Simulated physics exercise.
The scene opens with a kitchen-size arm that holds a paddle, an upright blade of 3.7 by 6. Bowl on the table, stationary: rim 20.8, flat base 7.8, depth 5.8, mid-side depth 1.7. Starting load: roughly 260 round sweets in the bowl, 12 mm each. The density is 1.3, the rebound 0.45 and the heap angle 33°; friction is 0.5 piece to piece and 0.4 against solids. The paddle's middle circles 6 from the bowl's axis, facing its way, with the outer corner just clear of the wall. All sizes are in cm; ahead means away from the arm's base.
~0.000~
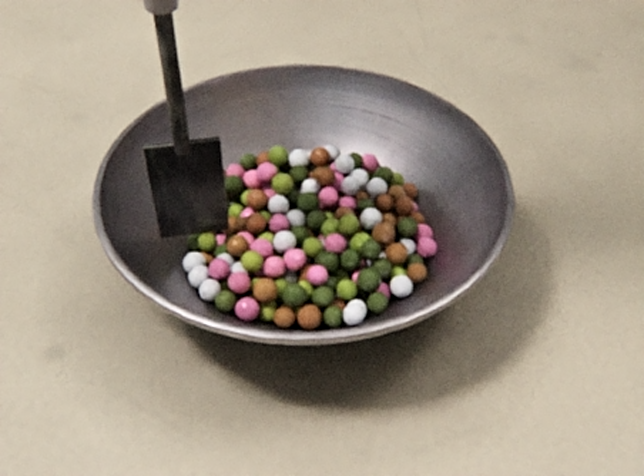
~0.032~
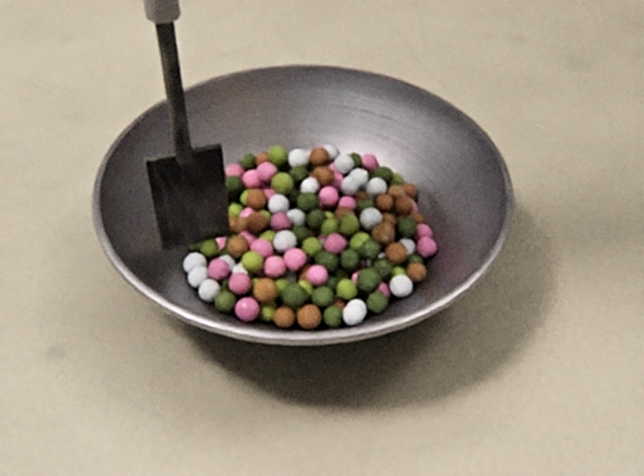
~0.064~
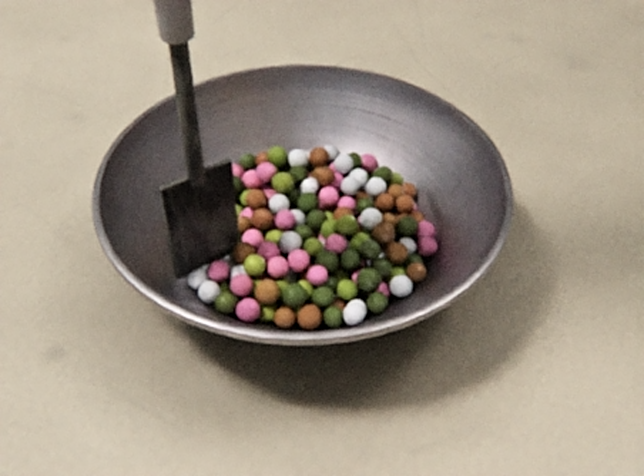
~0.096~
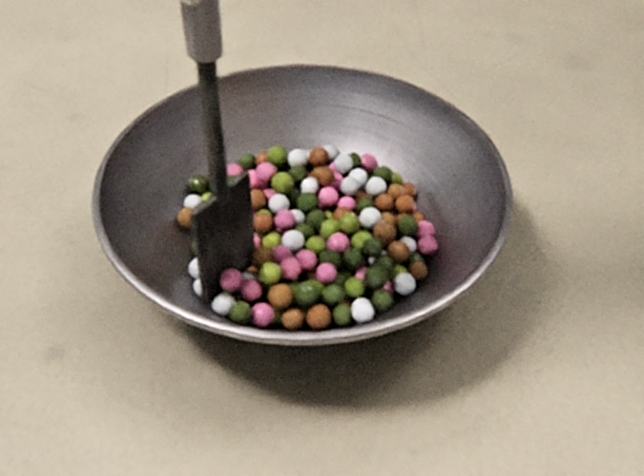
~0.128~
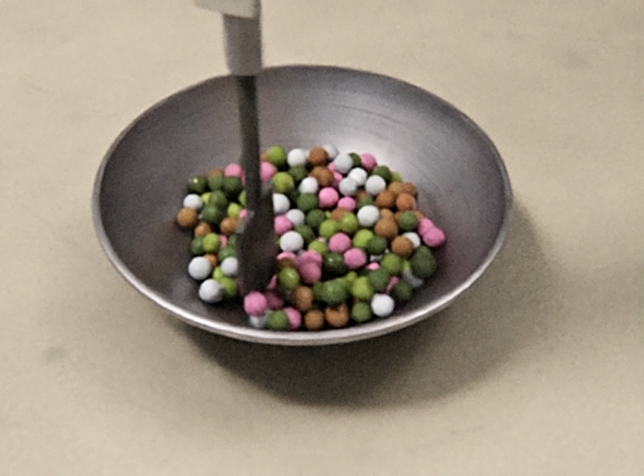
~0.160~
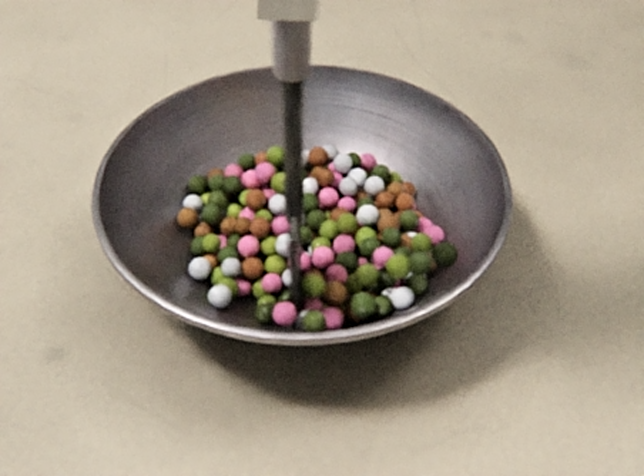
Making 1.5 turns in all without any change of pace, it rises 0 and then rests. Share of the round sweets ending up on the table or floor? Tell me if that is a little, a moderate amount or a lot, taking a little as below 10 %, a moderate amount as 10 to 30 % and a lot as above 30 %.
A little, below 10 %.
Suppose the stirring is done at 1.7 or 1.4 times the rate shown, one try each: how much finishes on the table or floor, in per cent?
20 % and 15 %.
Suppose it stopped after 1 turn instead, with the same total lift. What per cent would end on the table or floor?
Roughly 5 percent would end up there.
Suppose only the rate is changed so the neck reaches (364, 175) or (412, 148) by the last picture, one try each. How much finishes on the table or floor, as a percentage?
About 15 and 25 %.
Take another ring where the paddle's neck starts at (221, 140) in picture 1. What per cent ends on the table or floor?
It comes to around 0 percent.
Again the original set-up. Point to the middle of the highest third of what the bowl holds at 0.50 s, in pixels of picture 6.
About (291, 155).
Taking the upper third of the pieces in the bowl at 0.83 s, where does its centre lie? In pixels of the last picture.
Estimated centre: (321, 284).
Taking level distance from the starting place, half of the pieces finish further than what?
3 centimetres.
By 0.50 s, 257° round, highest piece 7 above the table; 254 in the bowl, 2 on the table or floor, 4 in flight or on the tool.
By 0.83 s, 78° round, highest piece 8 above the table; 251 in the bowl, 9 on the table or floor.
By 1.20 s, 180° round, highest piece 6 above the table; 249 in the bowl, 11 on the table or floor.
By 1.90 s, 180° round, highest piece 6 above the table; 249 in the bowl, 11 on the table or floor.
Final count, 249 in the bowl, 11 on the table or floor. That is 4 % on the table or floor.
